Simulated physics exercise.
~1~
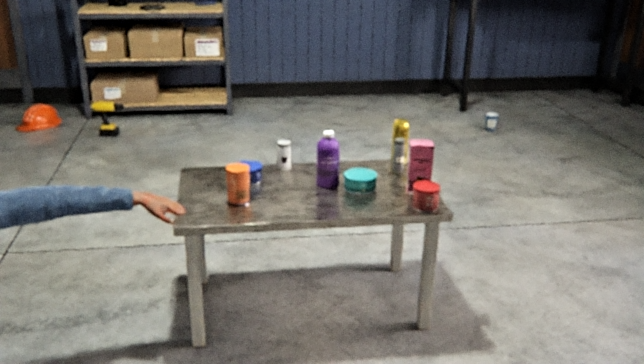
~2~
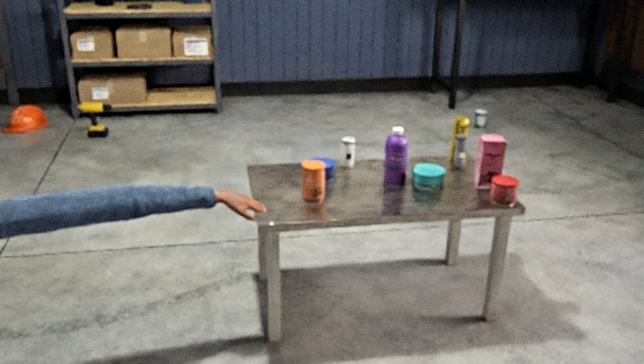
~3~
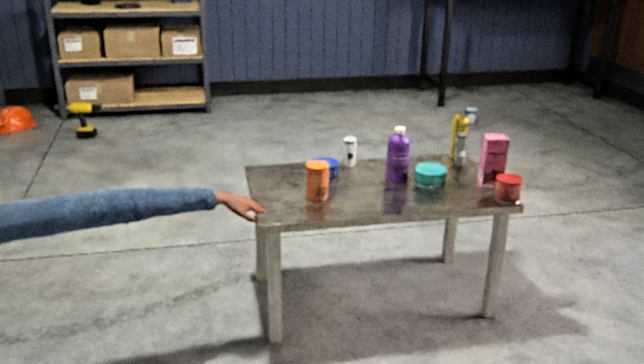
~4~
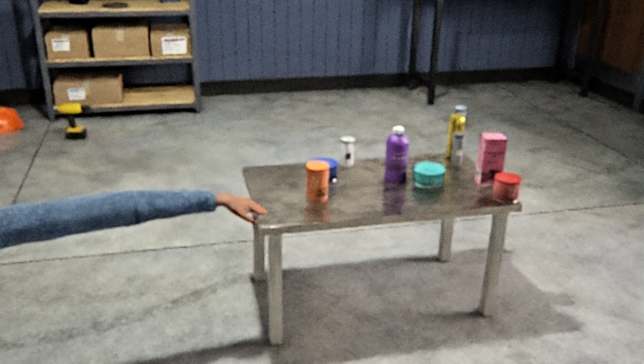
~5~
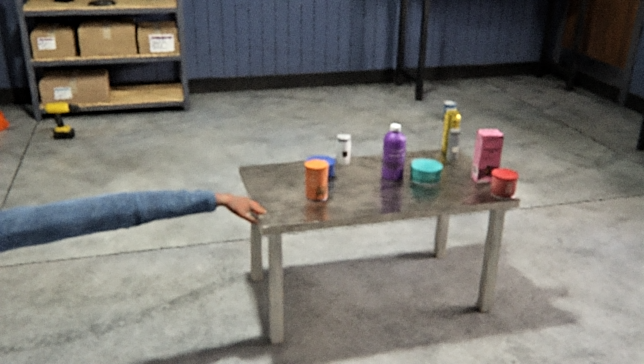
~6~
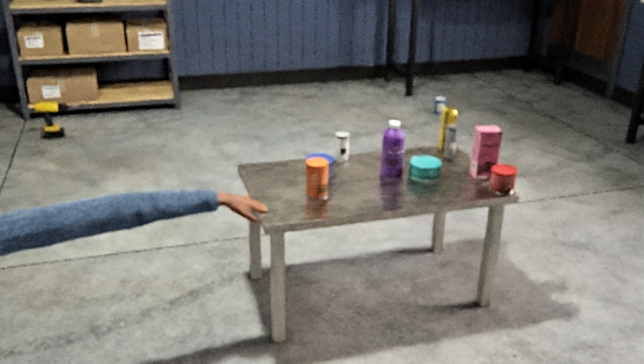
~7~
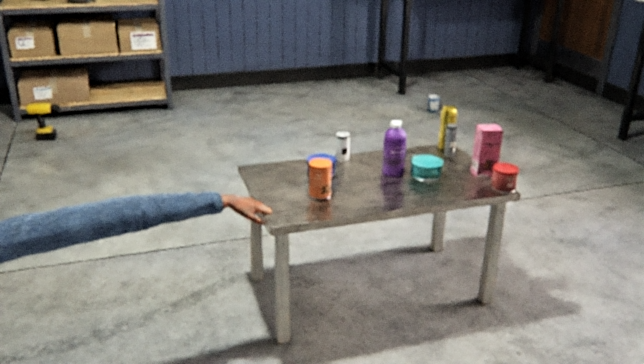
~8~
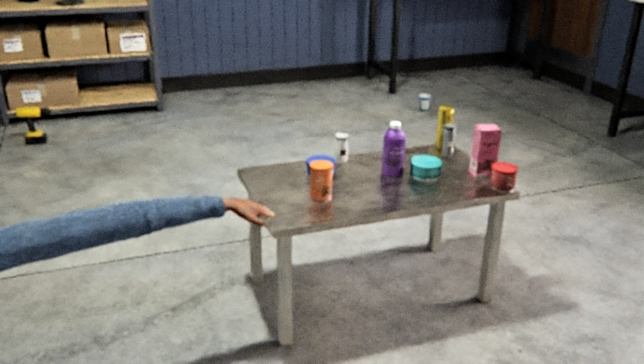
In a workshop, a hand shoves a table right, and its containers all stay standing.
